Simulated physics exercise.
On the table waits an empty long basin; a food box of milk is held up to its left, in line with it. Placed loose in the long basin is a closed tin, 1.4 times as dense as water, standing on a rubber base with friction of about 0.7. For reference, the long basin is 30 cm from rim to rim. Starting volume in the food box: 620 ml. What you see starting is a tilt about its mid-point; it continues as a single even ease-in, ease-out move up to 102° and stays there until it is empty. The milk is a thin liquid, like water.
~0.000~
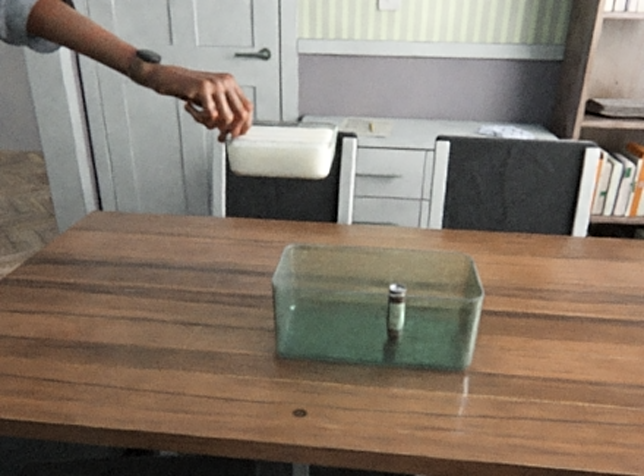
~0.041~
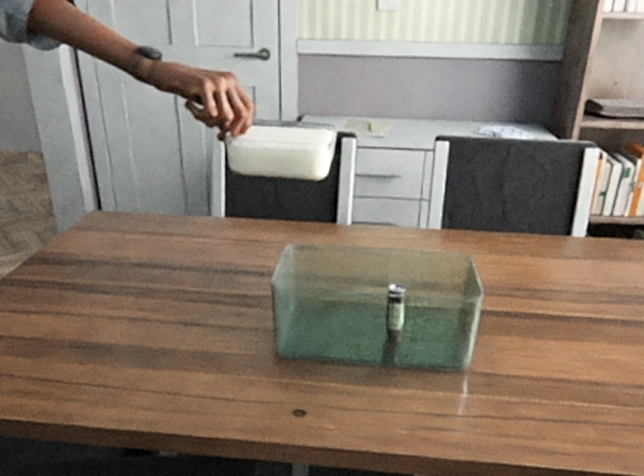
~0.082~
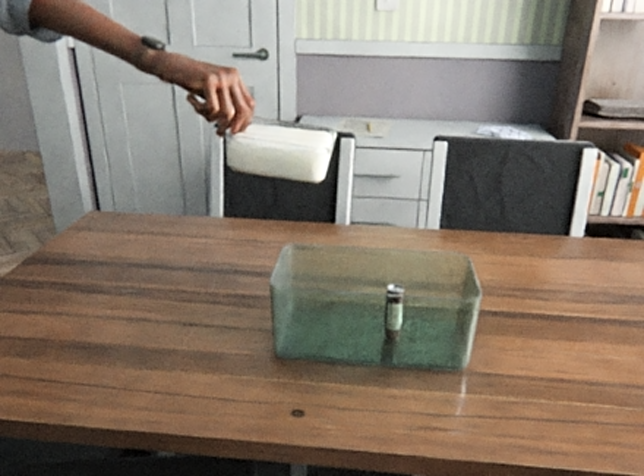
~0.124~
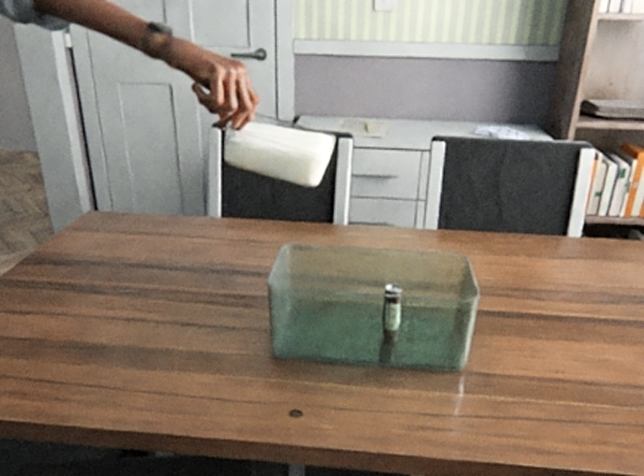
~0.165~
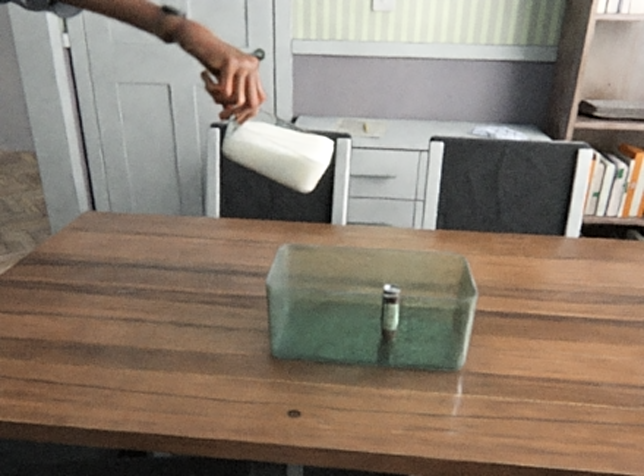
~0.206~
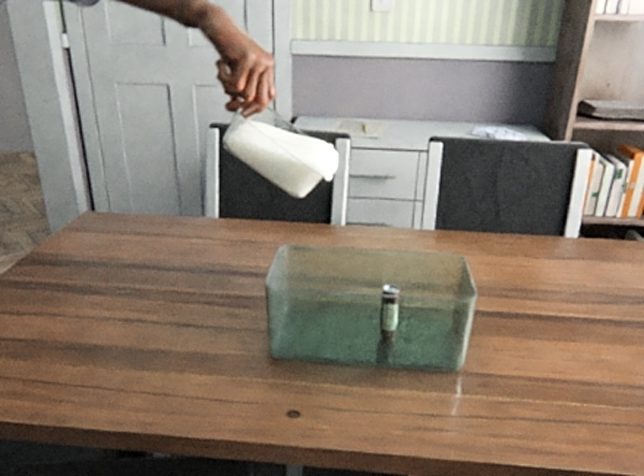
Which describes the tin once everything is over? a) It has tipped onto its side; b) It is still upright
It has tipped onto its side (a).
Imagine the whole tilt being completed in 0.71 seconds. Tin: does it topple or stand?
Outcome - the tin stays erect.
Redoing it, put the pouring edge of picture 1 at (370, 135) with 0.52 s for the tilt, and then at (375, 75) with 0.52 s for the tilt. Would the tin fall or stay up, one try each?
Trial 1 - tin stays standing; trial 2 - tin stays standing.
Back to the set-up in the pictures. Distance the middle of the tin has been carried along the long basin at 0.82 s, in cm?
About 5 cm.
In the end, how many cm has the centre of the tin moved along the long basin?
All told, the tin's centre has moved close to 6.5 cm.
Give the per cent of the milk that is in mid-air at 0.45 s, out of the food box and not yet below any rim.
Some 60 % is the figure.
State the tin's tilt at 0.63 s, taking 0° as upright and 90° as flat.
It sits at roughly 15°.
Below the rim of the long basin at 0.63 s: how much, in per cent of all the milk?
I'd put it at roughly 90 per cent.
By 0.45 s the tilt is 98° and 6 per cent is still to pour; the tin stands where it began.
By 0.63 s the tilt is 102° and 0 per cent is still to pour; the tin leans 16°.
By 0.82 s the tilt is 102° and 0 per cent is still to pour; the tin leans 51°.
By 1.02 s the tilt is 102° and 0 per cent is still to pour; the tin lies on its side.
At rest the tin lies on its side.
